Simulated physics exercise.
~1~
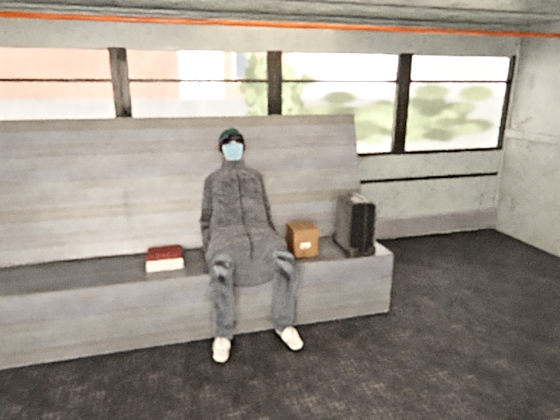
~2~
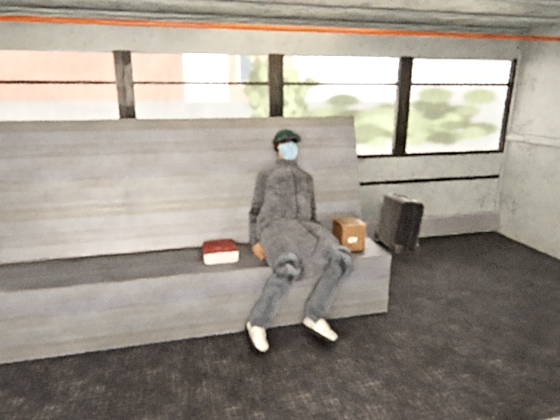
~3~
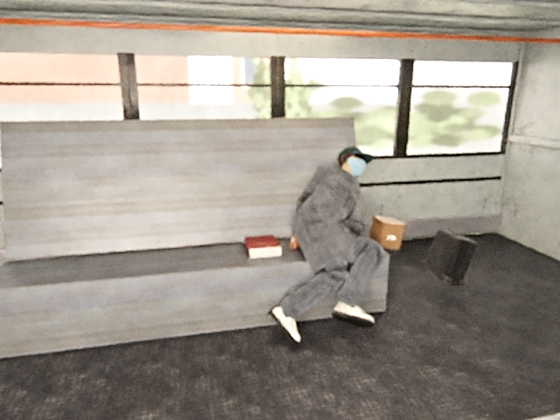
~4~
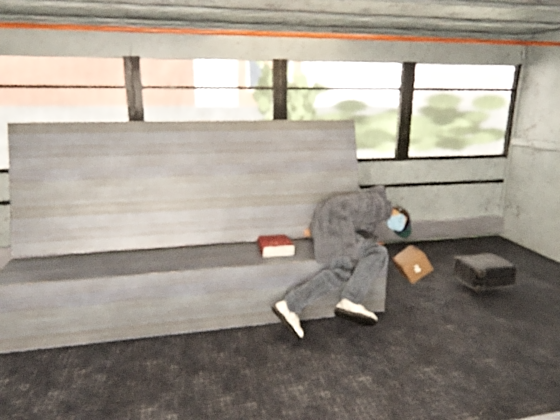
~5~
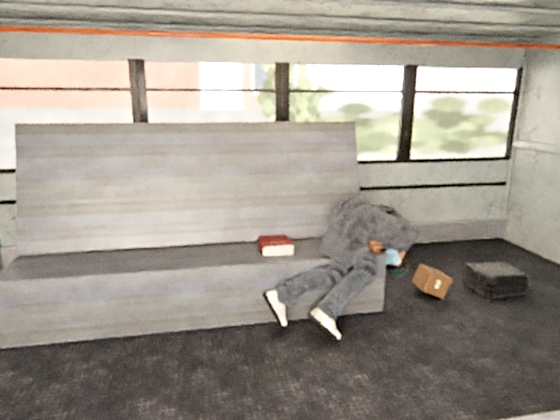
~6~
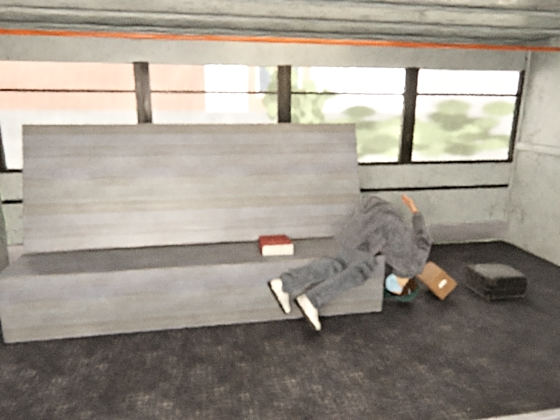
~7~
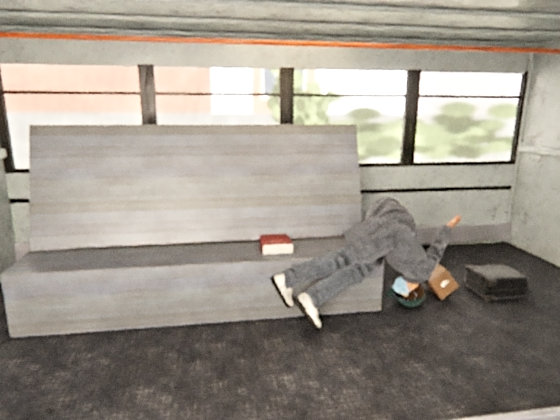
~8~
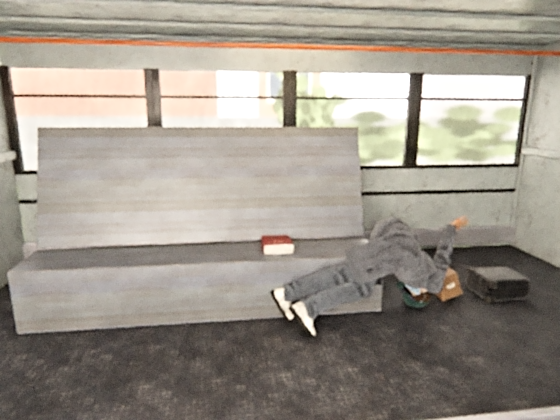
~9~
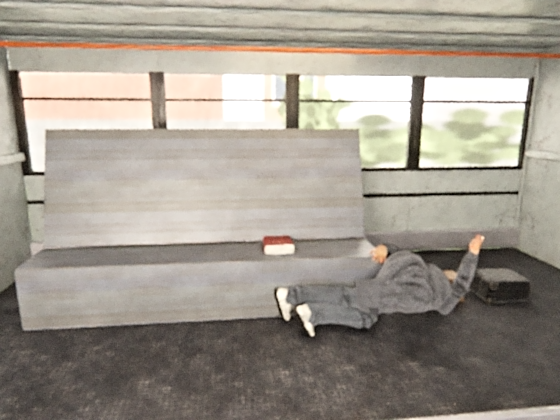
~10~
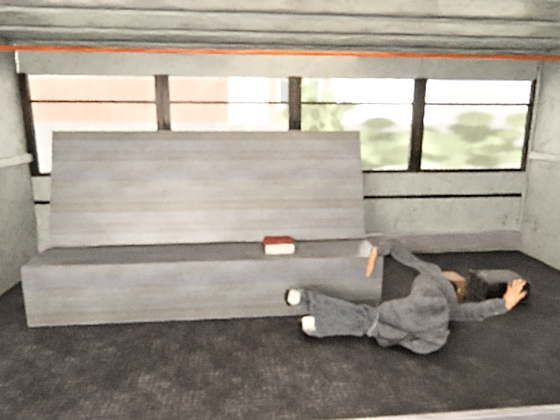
Masked commuter in grey sliding right along a bench, toppling headfirst after a black case and brown box, ending sprawled on the floor.
